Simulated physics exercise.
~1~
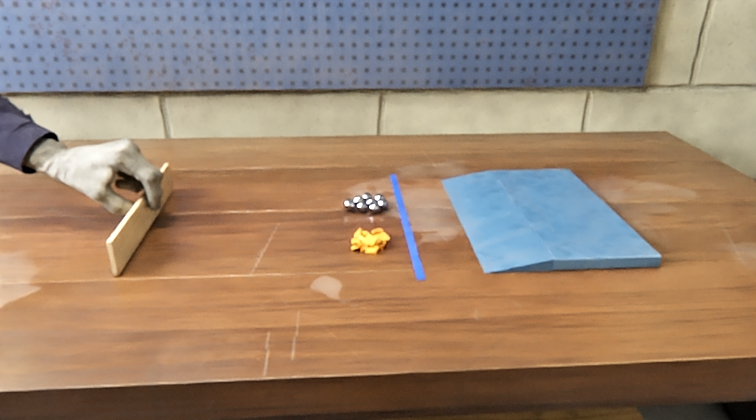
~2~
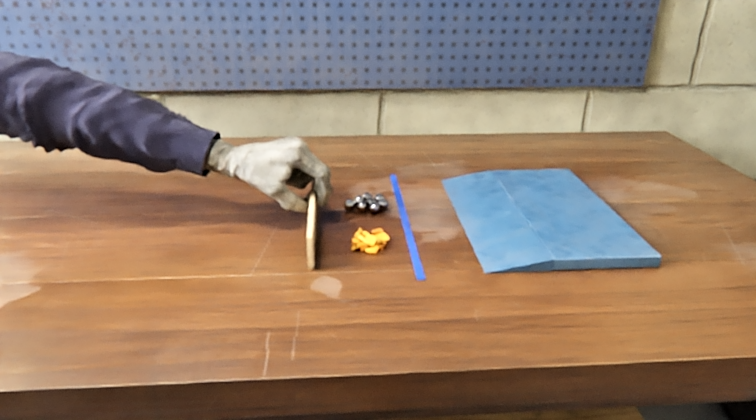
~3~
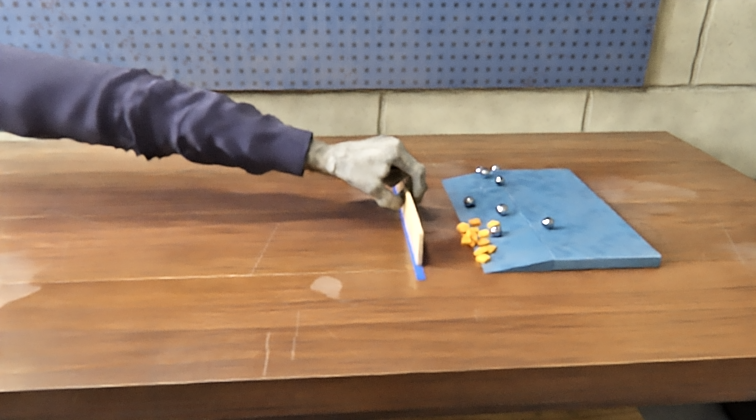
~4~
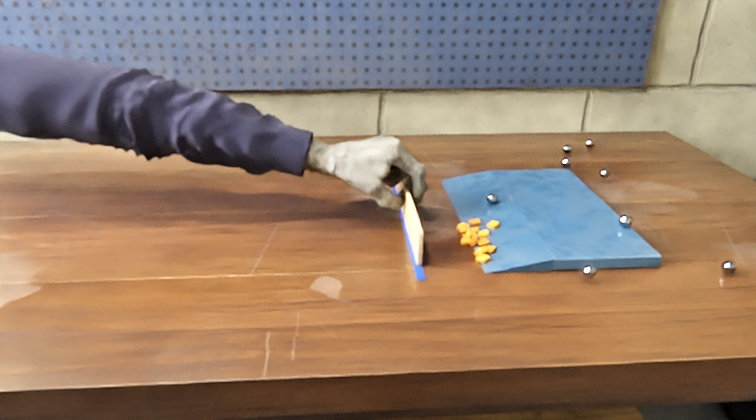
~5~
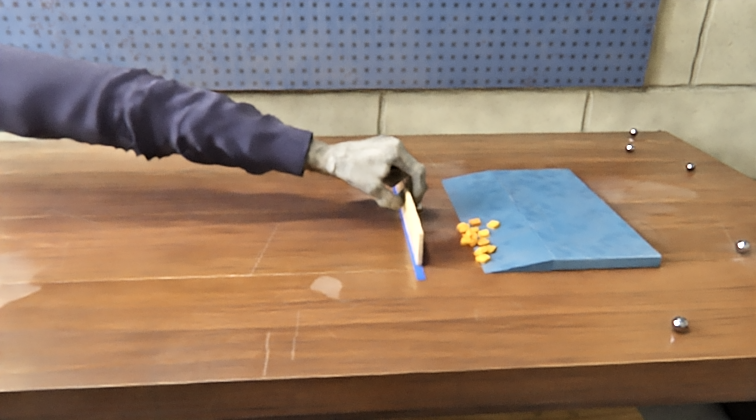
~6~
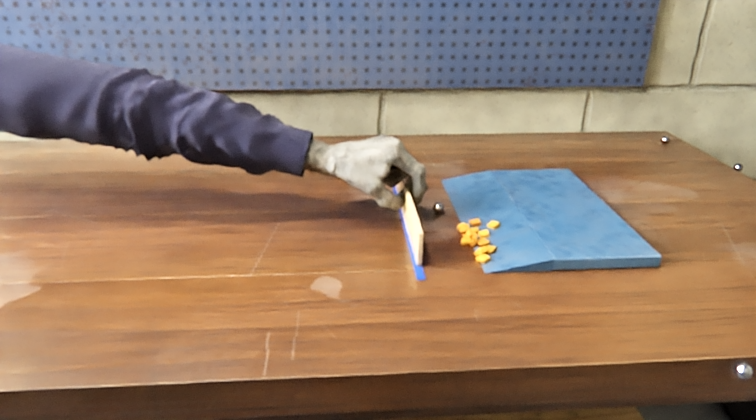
A gloved hand slides an upright wooden strip right across a table to blue tape, flicking two small piles toward a blue slab; the shiny balls mostly roll over and beyond it, one ending near the strip, while the orange pieces stop around its lower edge.
